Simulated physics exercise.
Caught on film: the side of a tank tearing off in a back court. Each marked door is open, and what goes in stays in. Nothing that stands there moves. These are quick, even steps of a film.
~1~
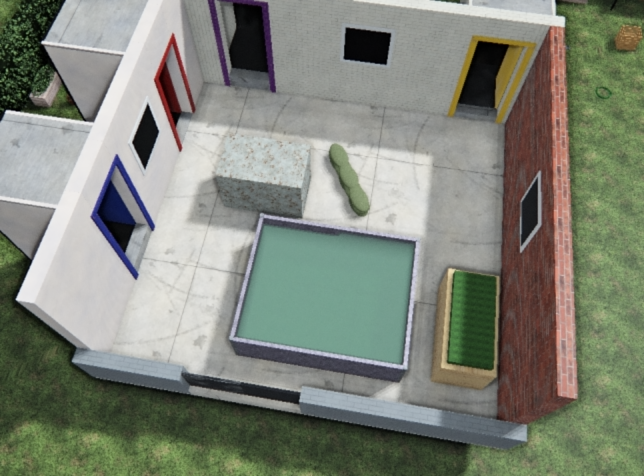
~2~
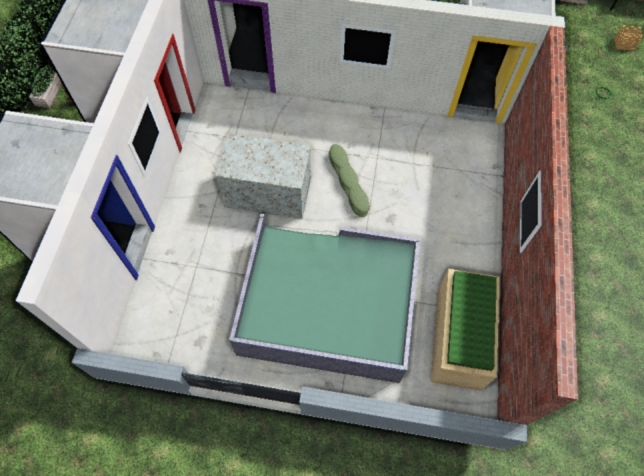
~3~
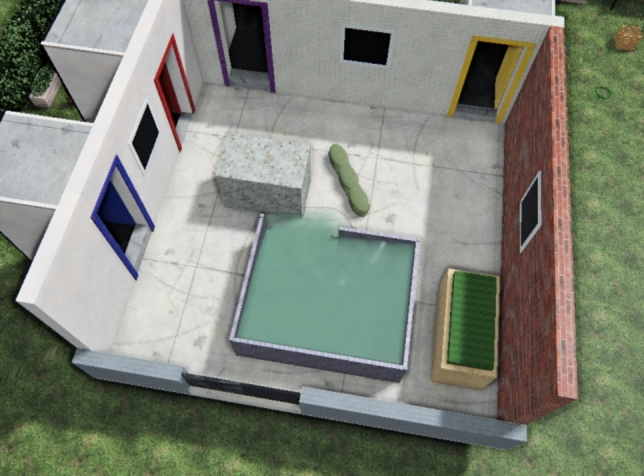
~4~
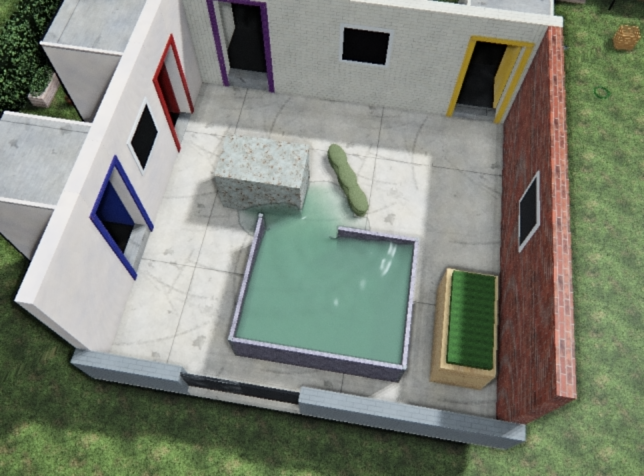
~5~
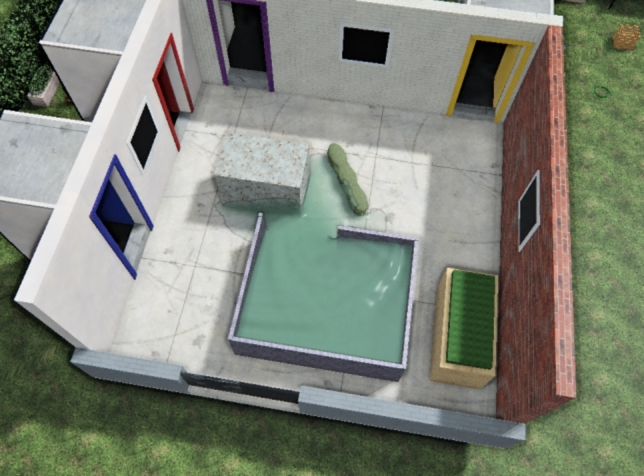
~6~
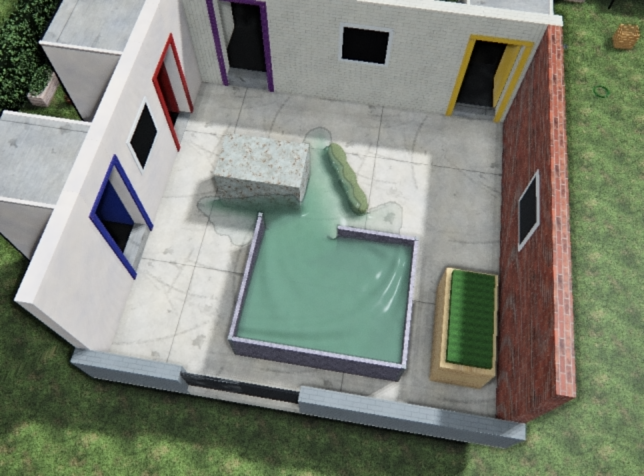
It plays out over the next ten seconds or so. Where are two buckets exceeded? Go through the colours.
In the end: The purple door stays under that; the red door takes more than that; the yellow door stays under that; the blue door stays under that.
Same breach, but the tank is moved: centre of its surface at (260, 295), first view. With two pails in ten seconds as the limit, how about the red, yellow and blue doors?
In short: Red door goes over, yellow door lets more in, blue door lets less in.
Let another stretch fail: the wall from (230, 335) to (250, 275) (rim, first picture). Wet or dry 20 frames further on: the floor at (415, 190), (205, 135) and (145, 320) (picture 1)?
One after the other: Not flooded, awash, covered.
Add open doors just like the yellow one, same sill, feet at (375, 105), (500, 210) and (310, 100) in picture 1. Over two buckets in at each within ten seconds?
As listed: Holds, keeps below it, goes over.
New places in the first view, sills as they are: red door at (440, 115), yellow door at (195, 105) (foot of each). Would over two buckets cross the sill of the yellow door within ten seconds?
My reading: Yellow door is over.
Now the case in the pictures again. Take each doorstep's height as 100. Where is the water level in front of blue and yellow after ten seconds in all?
In turn 50 and 60 per cent.
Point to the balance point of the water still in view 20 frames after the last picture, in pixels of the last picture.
At about (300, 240).
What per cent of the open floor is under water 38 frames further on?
Some 95 per cent.
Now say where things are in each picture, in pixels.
In the first frame, still water in the open tank at (329, 289).
In the second frame, the front is at a hidden place, out from the gap on the open tank's far side.
In the third frame, water pours out on the open tank's far side and has run to (266, 214).
In the fourth frame, water pours out on the open tank's far side and has run to (333, 187).
In the fifth frame, water pours out on the open tank's far side and has run to (326, 157).
In the sixth frame, water pours out on the open tank's far side and has run to (316, 132).
A moment on, water covers 30 % of the floor; the purple door not reached, the red door not reached, the yellow door not reached, the blue door wet at the sill, nothing in.
Next, water covers 60 % of the floor; the purple door wet at the sill, nothing in, the red door wet at the sill, nothing in, the yellow door not reached, the blue door under two buckets in.
Then, water covers 80 % of the floor; the purple door wet at the sill, nothing in, the red door over two buckets in, the yellow door wet at the sill, nothing in, the blue door under two buckets in.
Later, water covers 95 % of the floor; the purple door under two buckets in, the red door far over two buckets in, the yellow door wet at the sill, nothing in, the blue door under two buckets in.
In the end, water covers 95 % of the floor; the purple door under two buckets in, the red door far over two buckets in, the yellow door wet at the sill, nothing in, the blue door under two buckets in.
